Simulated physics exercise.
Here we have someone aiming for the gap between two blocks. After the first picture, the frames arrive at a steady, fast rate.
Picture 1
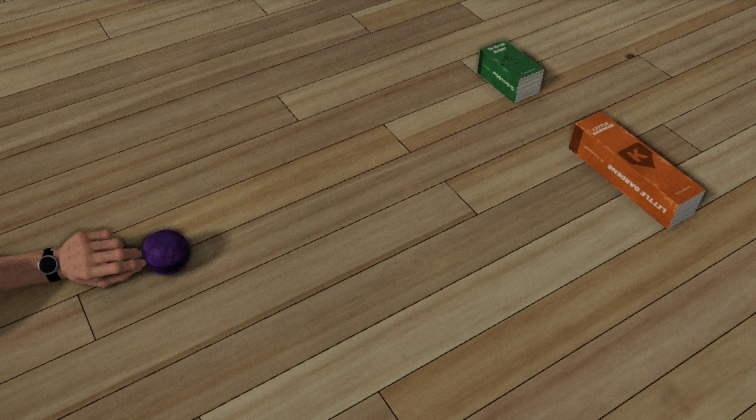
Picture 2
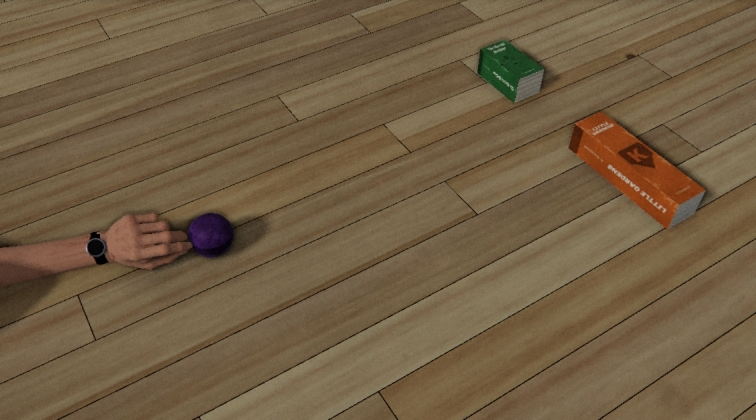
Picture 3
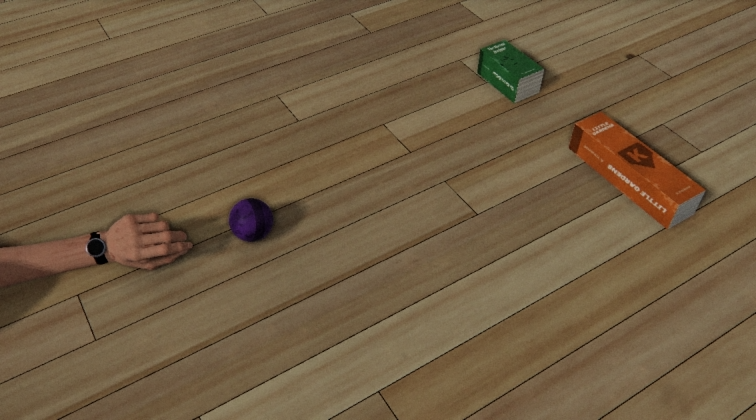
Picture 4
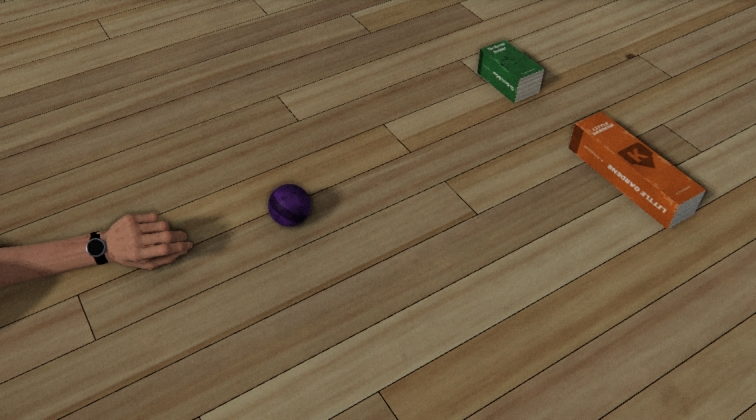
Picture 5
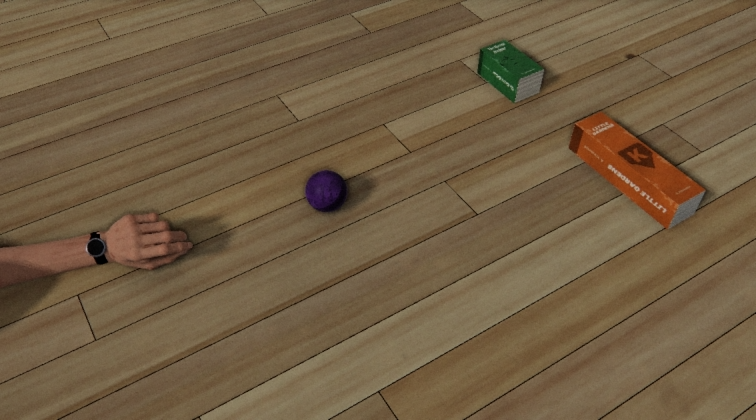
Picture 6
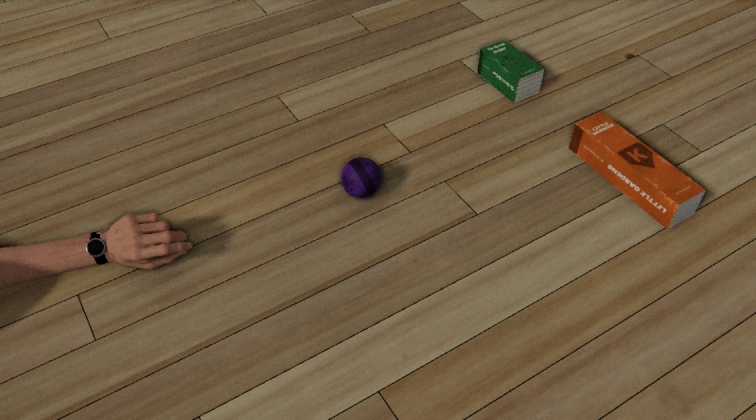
A hand pushes a purple ball, which rolls rightward across the wooden floor toward two blocks.
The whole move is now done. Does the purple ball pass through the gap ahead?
Outcome: The purple ball rolls through.
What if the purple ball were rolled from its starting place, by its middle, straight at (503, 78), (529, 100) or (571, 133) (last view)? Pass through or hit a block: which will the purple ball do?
First blocked, second through, third blocked.
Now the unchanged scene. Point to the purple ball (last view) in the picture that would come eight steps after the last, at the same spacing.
Roughly at (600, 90).
Then, 0.58 s past the last view, purple ball heading on near (578, 95).
Finally, the purple ball passes through its gap.
